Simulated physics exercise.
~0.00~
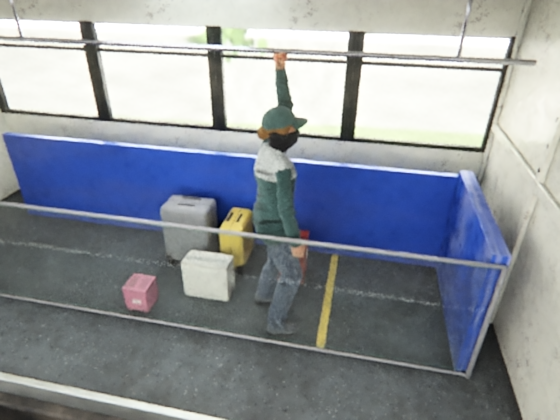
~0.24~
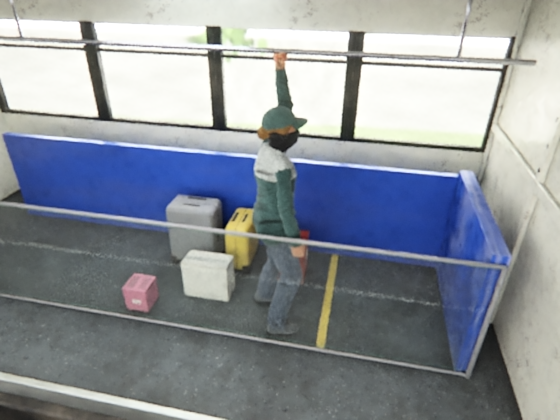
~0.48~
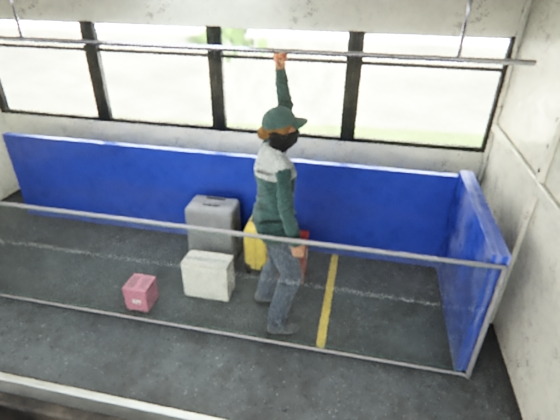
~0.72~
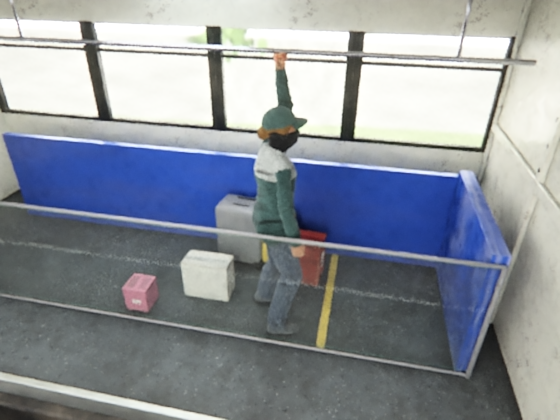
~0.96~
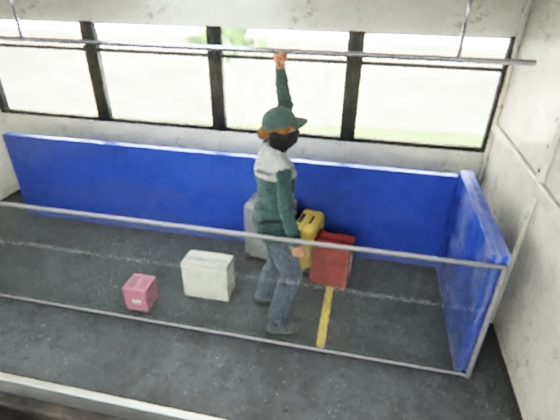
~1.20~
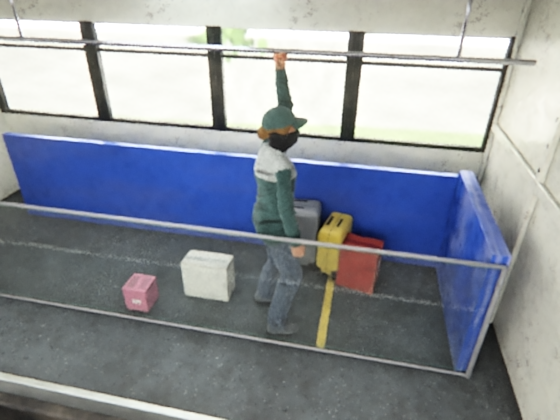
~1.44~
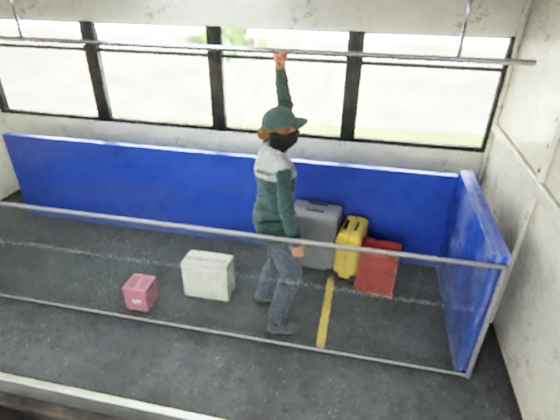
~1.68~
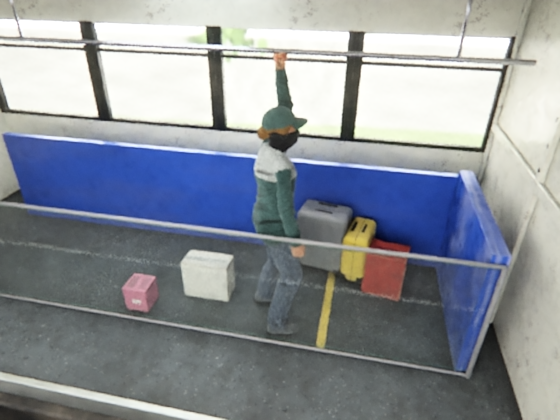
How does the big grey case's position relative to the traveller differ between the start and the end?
At the start the big grey case stands to the left of the traveller, and by the end it stands just to the traveller's right, close to the blue wall.
In the bay of a bus, a traveller in a green cap and dark face covering grips the overhead rail, feet planted beside a yellow floor line. A big grey case and a small yellow one stand upright to the left, with a red pack partly hidden behind the traveller. The two cases roll right, slowly at first, and then the red pack moves right too. All three pass behind the traveller and slow down, still upright. The yellow case and red pack end past the line, the grey case just short of it, while the white carton and pink tub never move.
